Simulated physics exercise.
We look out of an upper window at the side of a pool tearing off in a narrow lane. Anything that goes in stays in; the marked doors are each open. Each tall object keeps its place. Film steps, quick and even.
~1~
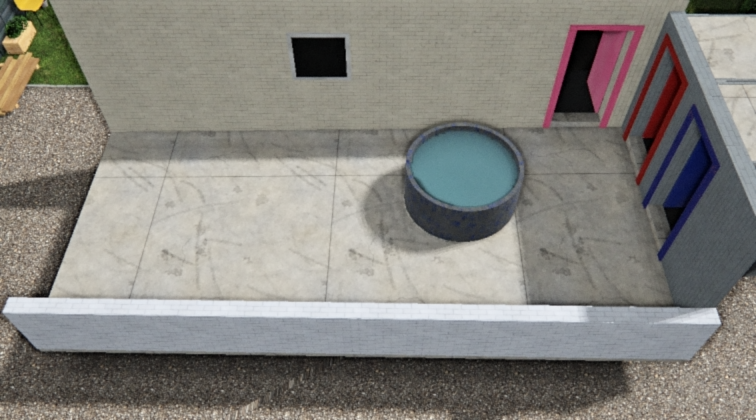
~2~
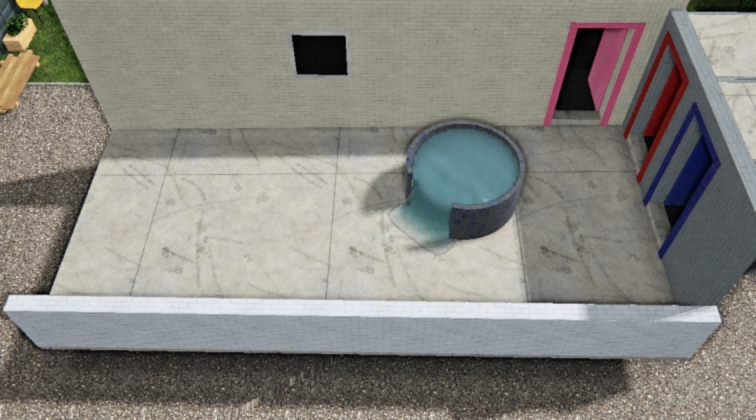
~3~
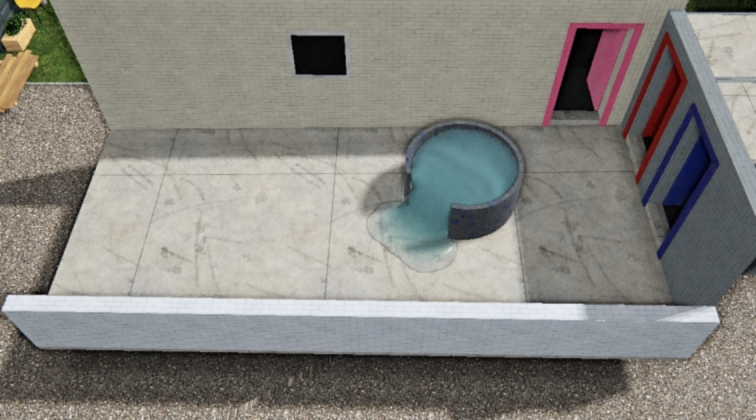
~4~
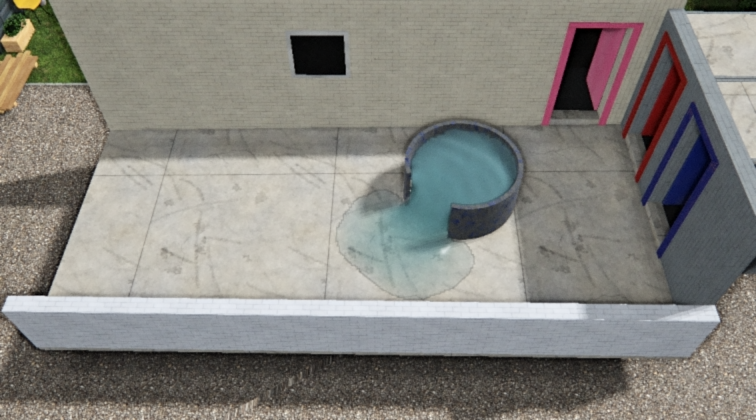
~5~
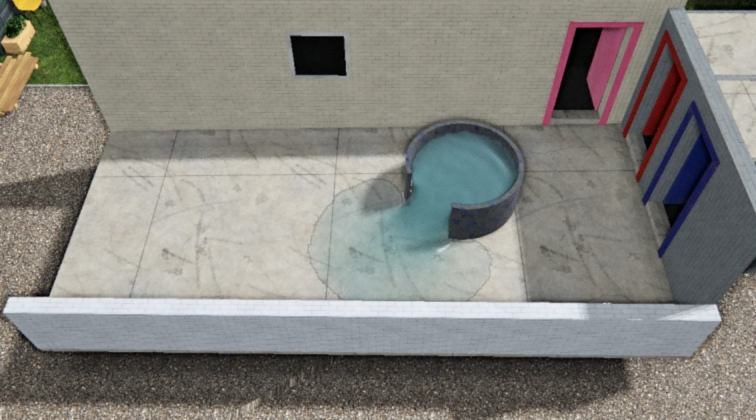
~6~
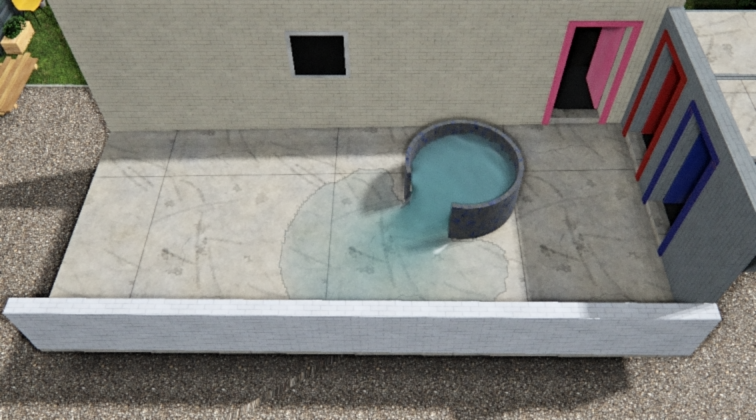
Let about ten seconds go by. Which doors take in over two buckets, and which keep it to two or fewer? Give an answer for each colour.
The red door is going to be at or under the line; the blue door is going to be at or under the line; the pink door is going to be at or under the line.
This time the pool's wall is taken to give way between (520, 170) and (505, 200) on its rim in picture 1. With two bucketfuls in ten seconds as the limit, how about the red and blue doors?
Red: Short of the mark; blue: Past the mark.
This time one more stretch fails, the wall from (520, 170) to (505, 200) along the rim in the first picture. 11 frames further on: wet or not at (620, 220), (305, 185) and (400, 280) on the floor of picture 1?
The first spot is swamped, the second spared, the third spared.
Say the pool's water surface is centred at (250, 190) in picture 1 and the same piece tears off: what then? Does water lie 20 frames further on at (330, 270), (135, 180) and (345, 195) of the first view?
I'd say swamped for the first, still dry for the second and still dry for the third.
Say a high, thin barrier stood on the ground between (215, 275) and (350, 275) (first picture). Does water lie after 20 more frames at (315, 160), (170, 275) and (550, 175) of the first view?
The first is still bare, the second inundated and the third still bare.
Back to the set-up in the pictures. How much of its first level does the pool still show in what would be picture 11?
My reading: Near 54 %.
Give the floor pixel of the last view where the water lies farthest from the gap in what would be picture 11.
I'd say at around (138, 326).
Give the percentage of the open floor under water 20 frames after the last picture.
I'd put it at roughly 45 per cent.
A moment on, water covers 30 % of the floor; the red door not reached, the blue door not reached, the pink door not reached.
Next, water covers 40 % of the floor; the red door not reached, the blue door not reached, the pink door not reached.
Then, water covers 45 % of the floor; the red door not reached, the blue door not reached, the pink door not reached.
Later, water covers 50 % of the floor; the red door not reached, the blue door wet at the sill, nothing in, the pink door not reached.
In the end, water covers 40 % of the floor; the red door not reached, the blue door wet at the sill, nothing in, the pink door not reached.
